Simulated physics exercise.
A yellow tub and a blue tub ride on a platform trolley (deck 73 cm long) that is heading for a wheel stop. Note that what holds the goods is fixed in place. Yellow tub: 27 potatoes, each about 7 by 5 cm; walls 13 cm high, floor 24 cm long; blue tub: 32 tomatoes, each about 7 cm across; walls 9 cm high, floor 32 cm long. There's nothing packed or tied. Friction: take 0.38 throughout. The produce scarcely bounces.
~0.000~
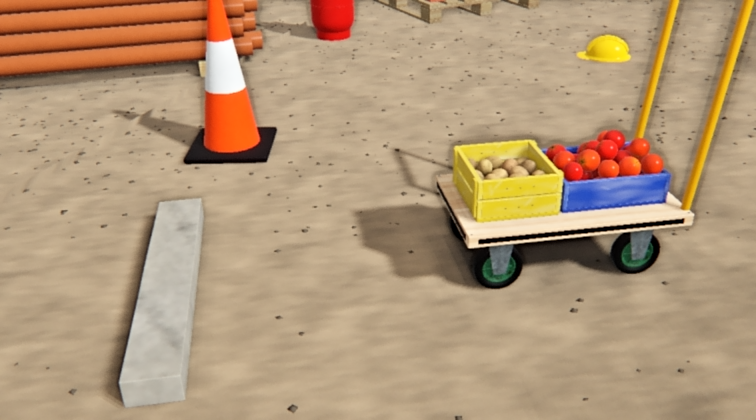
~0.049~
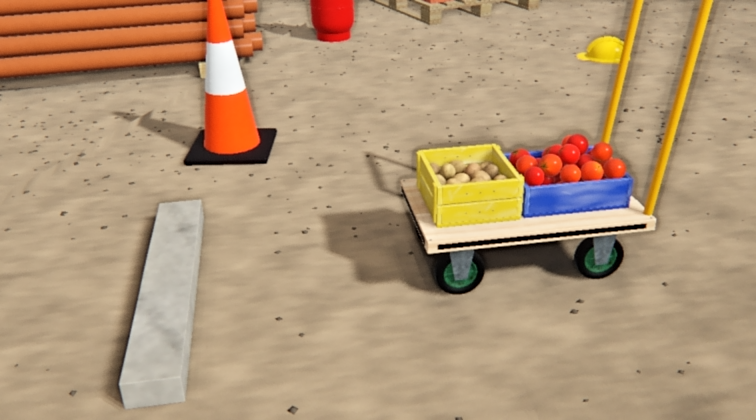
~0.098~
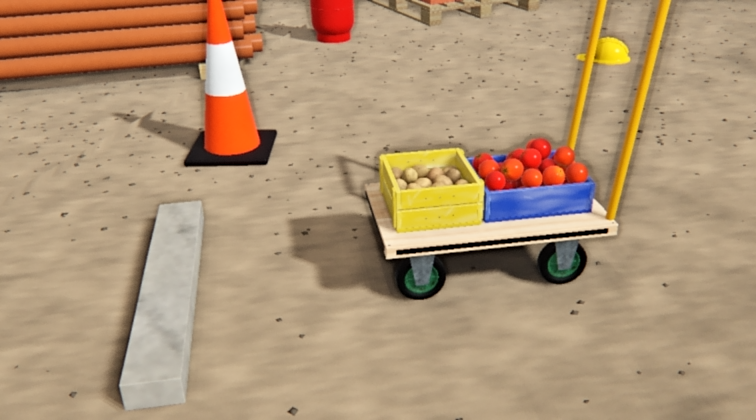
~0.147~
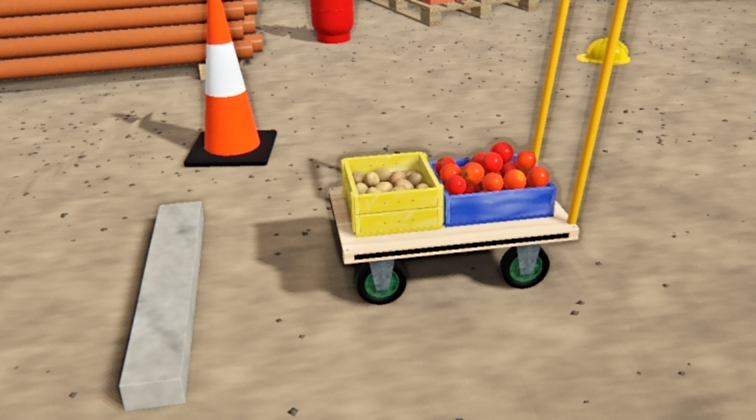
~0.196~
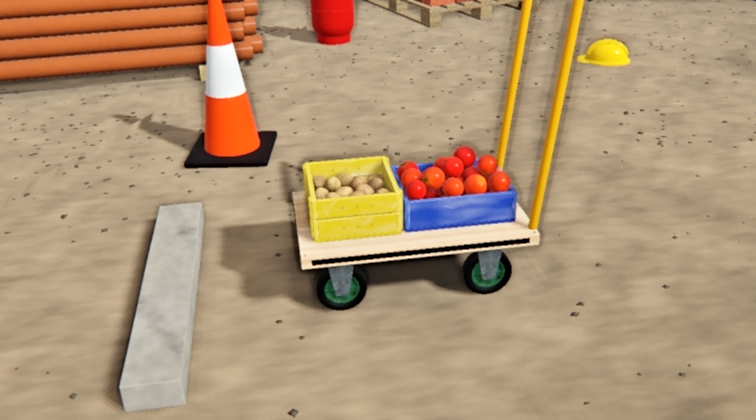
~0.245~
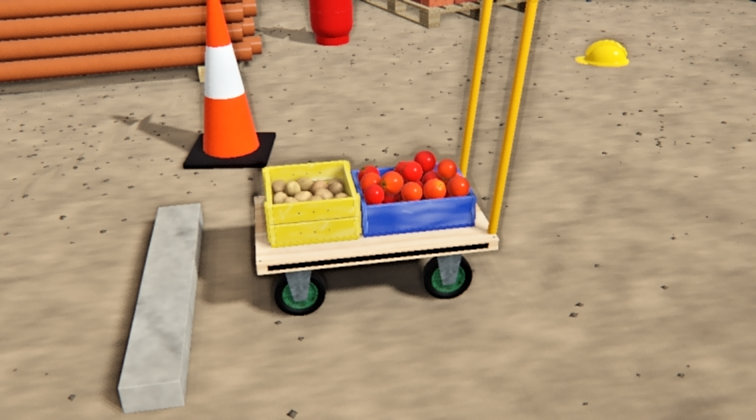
The footage shows a platform trolley carrying a yellow tub of pale round items and a blue tub of red and orange balls, rolling steadily left across sandy ground toward a grey block, passing in front of a yellow hard hat.
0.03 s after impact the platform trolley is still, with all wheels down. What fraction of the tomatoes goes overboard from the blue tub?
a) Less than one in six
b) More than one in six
Option b: More than one in six.
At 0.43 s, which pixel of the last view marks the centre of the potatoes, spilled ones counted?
I'd put it close to (221, 212).
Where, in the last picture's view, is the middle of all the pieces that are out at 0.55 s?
(281, 169).
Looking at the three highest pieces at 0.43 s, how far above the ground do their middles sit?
I'd put it close to 46 cm.
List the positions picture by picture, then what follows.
In the first picture (each is followed by its nearest rim corner in this view), blue tub, (569, 183); yellow tub, (482, 181); 89 cm short of the stop; none out.
Blue tub, (530, 188); yellow tub, (442, 186); 76 cm short of the stop, in the second picture.
Blue tub, (490, 192); yellow tub, (400, 191); 64 cm short of the stop, in the third picture.
Blue tub, (450, 197); yellow tub, (359, 196); 51 cm short of the stop, in the fourth picture.
Blue tub, (409, 202); yellow tub, (316, 201); 38 cm short of the stop, in the fifth picture.
Blue tub, (367, 207); yellow tub, (272, 206); 26 cm short of the stop; none out, in the sixth picture.
After 0.33 s, contact.
After 0.43 s, yellow tub 27 in, 0 out and blue tub 30 in, 2 out.
After 0.55 s, yellow tub 27 in, 0 out and blue tub 25 in, 7 out.
After 0.78 s, yellow tub 27 in, 0 out and blue tub 22 in, 10 out.
When it is over (at 1.28 s), yellow tub 27 in, 0 out and blue tub 22 in, 10 out. Asked share, 10 of 32, 31 per cent.
